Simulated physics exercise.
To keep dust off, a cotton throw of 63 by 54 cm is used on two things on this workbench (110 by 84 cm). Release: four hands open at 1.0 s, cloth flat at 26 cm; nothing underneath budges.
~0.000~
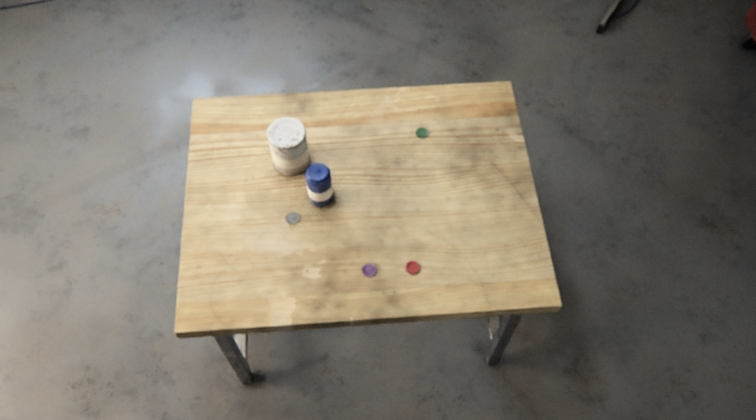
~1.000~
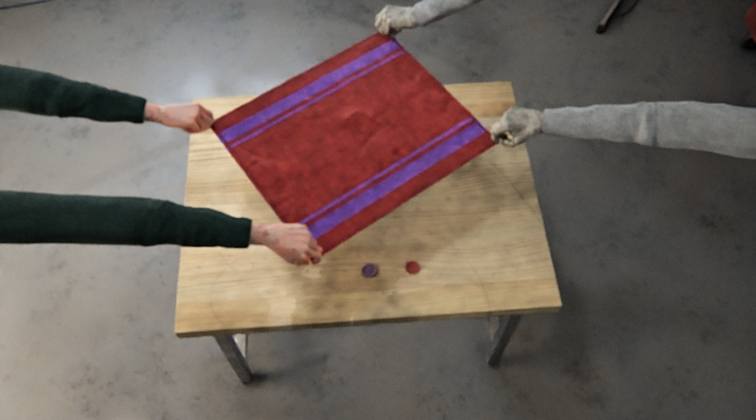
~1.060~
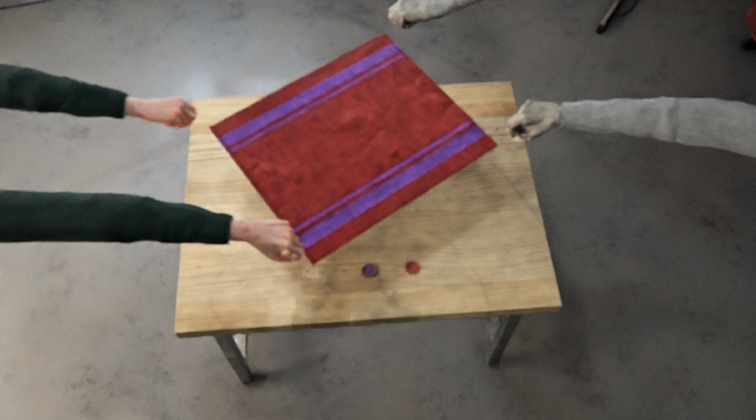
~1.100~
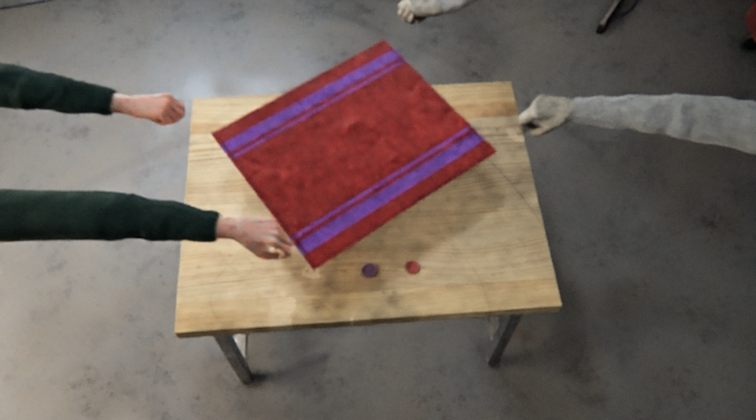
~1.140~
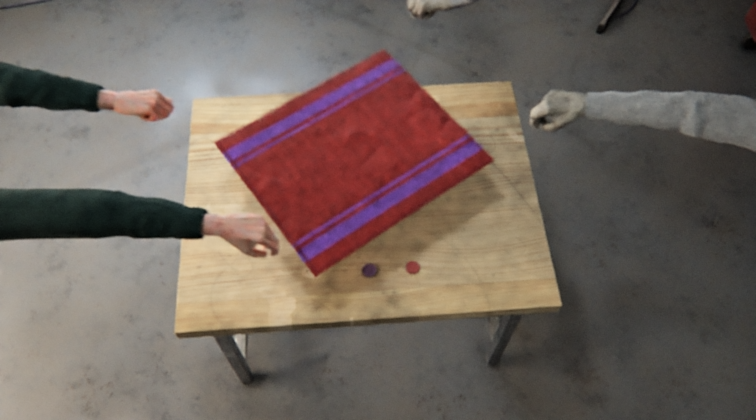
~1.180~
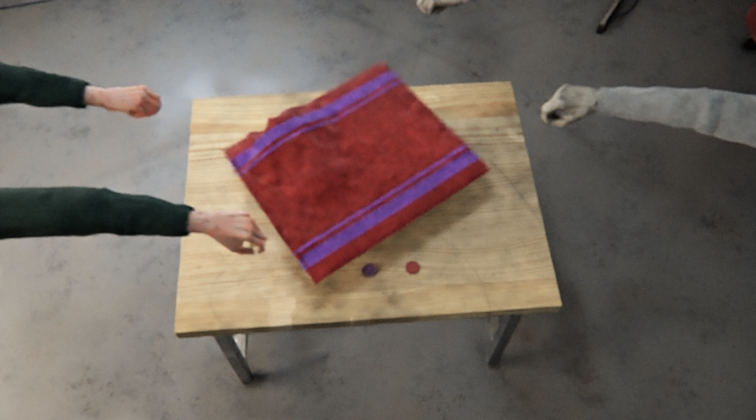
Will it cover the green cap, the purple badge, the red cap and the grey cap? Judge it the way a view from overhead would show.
Result: Green cap still shows, purple badge remains in the open, red cap remains in the open, grey cap ends under the cloth.
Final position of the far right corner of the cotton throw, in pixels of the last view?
That corner comes to rest close to (340, 93) in the last view.
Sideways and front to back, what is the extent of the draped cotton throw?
64 cm by 66 cm, more or less.
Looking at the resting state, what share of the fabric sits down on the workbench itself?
Portion on top, approx.: 50 %.
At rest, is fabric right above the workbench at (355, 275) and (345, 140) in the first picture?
First spot exposed, second spot hidden.
After 1.4 s, 45 % of it is down, spanning 66 by 69 cm, above grey cap.
After 1.5 s, 45 % of it is down, spanning 68 by 69 cm, above grey cap.
After 1.7 s, 45 % of it is down, spanning 64 by 68 cm, above grey cap.
After 1.9 s, 50 % of it is down, spanning 65 by 66 cm, above grey cap.
After 2.7 s, 50 % of it is down, spanning 64 by 66 cm, above grey cap.
